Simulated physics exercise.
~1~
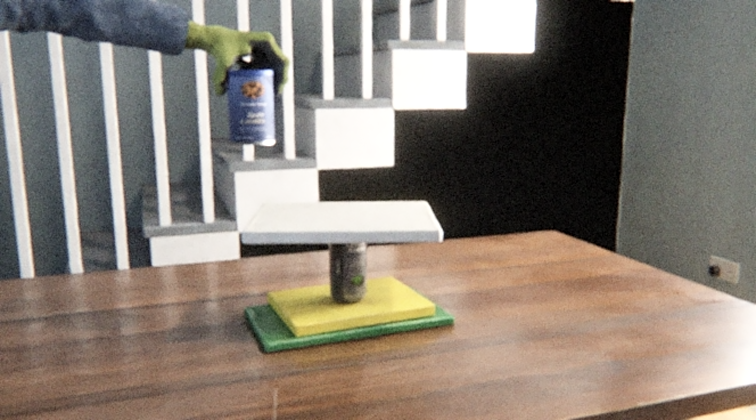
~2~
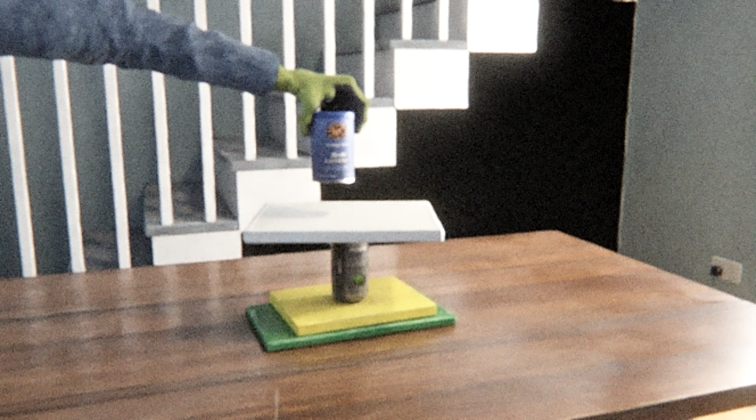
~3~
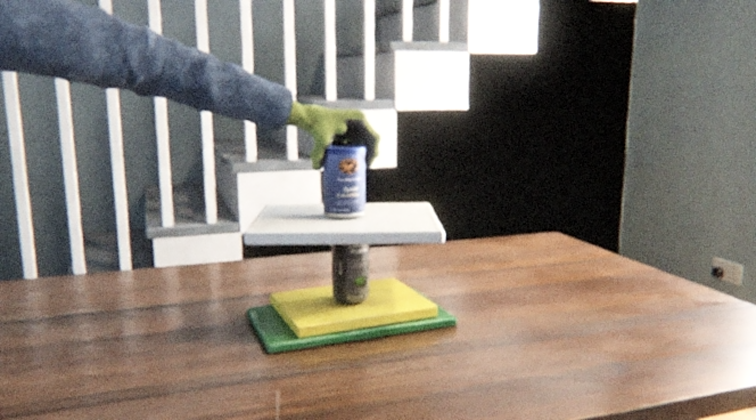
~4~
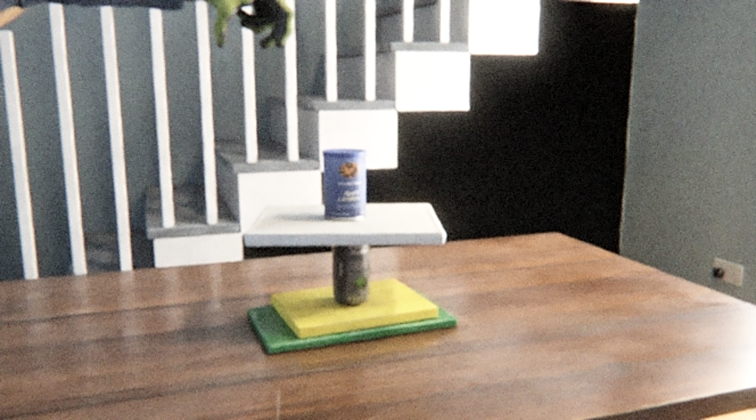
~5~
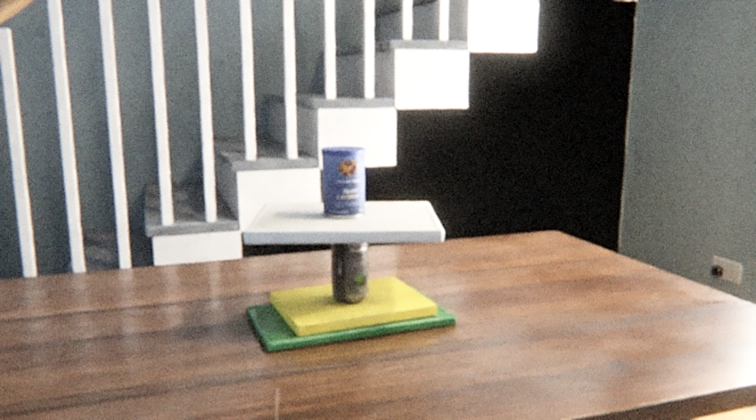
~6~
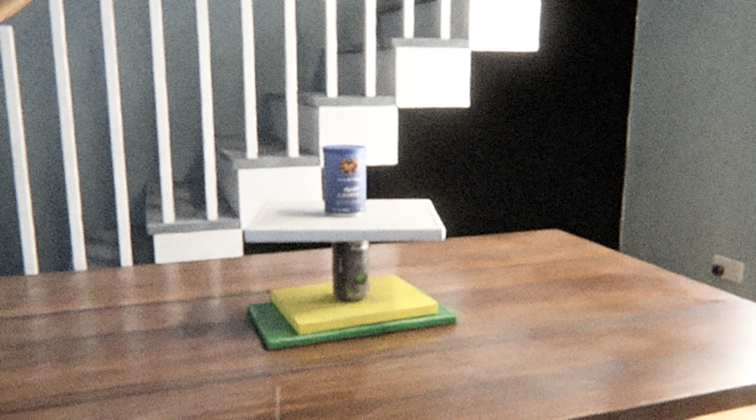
On a wooden table, a gloved hand sets a blue tin on a stack, which holds.
